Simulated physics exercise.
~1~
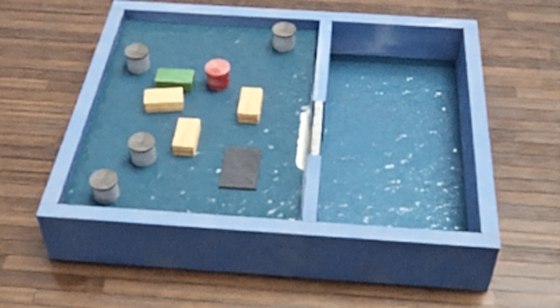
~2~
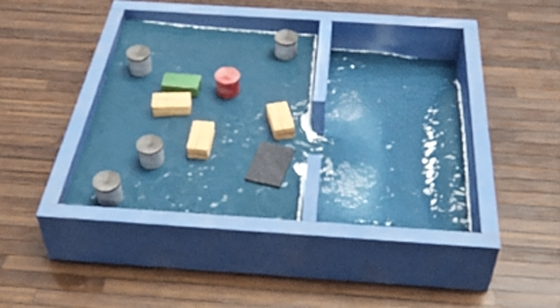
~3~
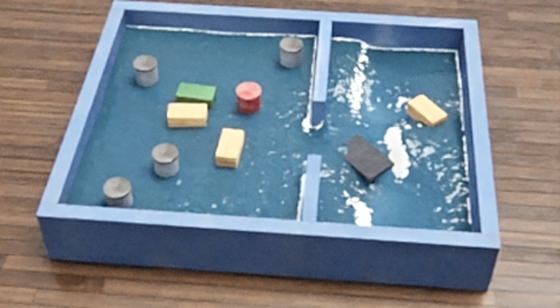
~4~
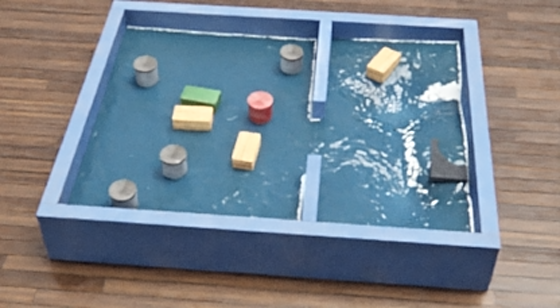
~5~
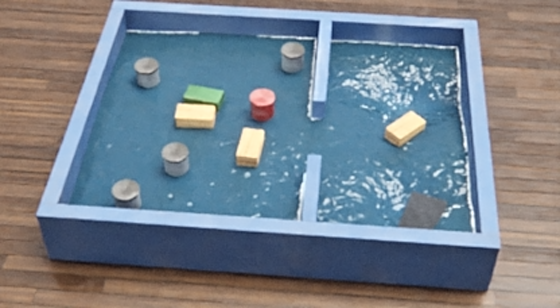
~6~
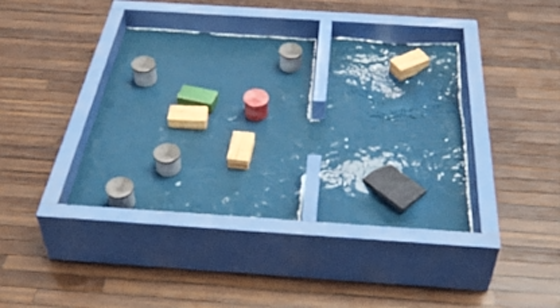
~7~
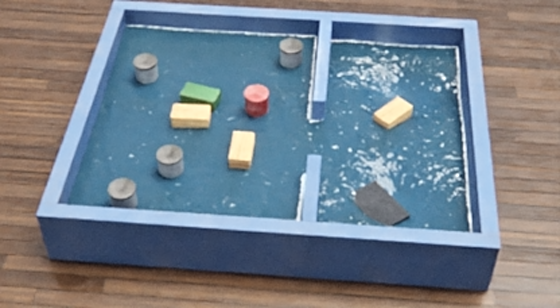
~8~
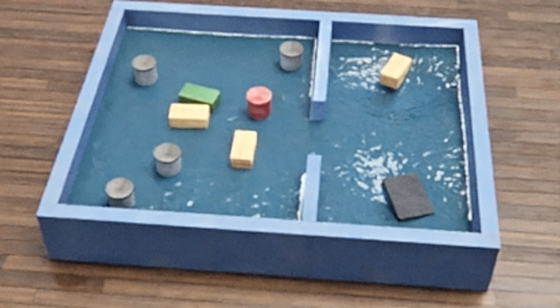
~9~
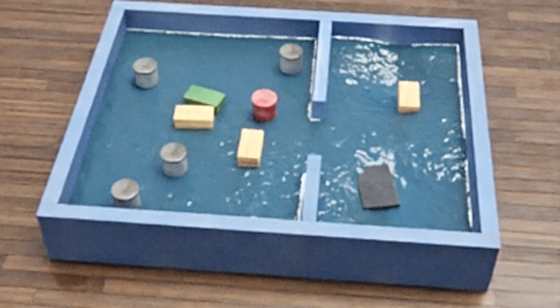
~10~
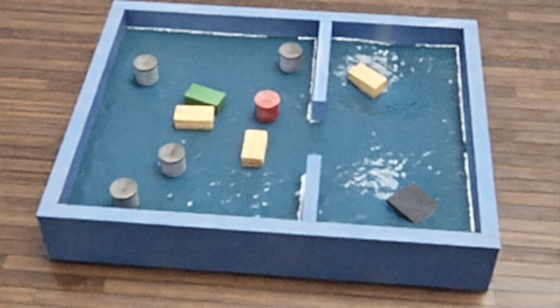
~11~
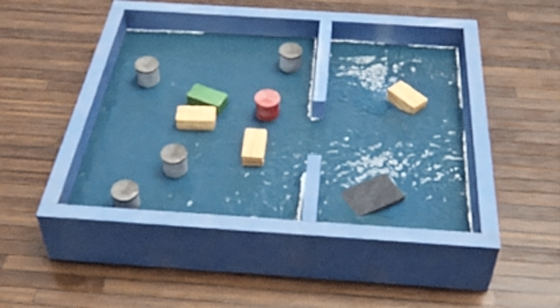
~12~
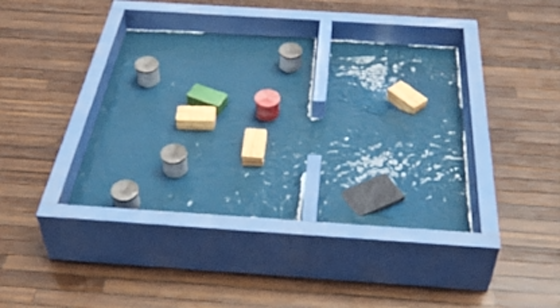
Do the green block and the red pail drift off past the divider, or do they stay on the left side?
Both stay on the left side. The green block and the red pail drift a little to the right but stop short of the divider.
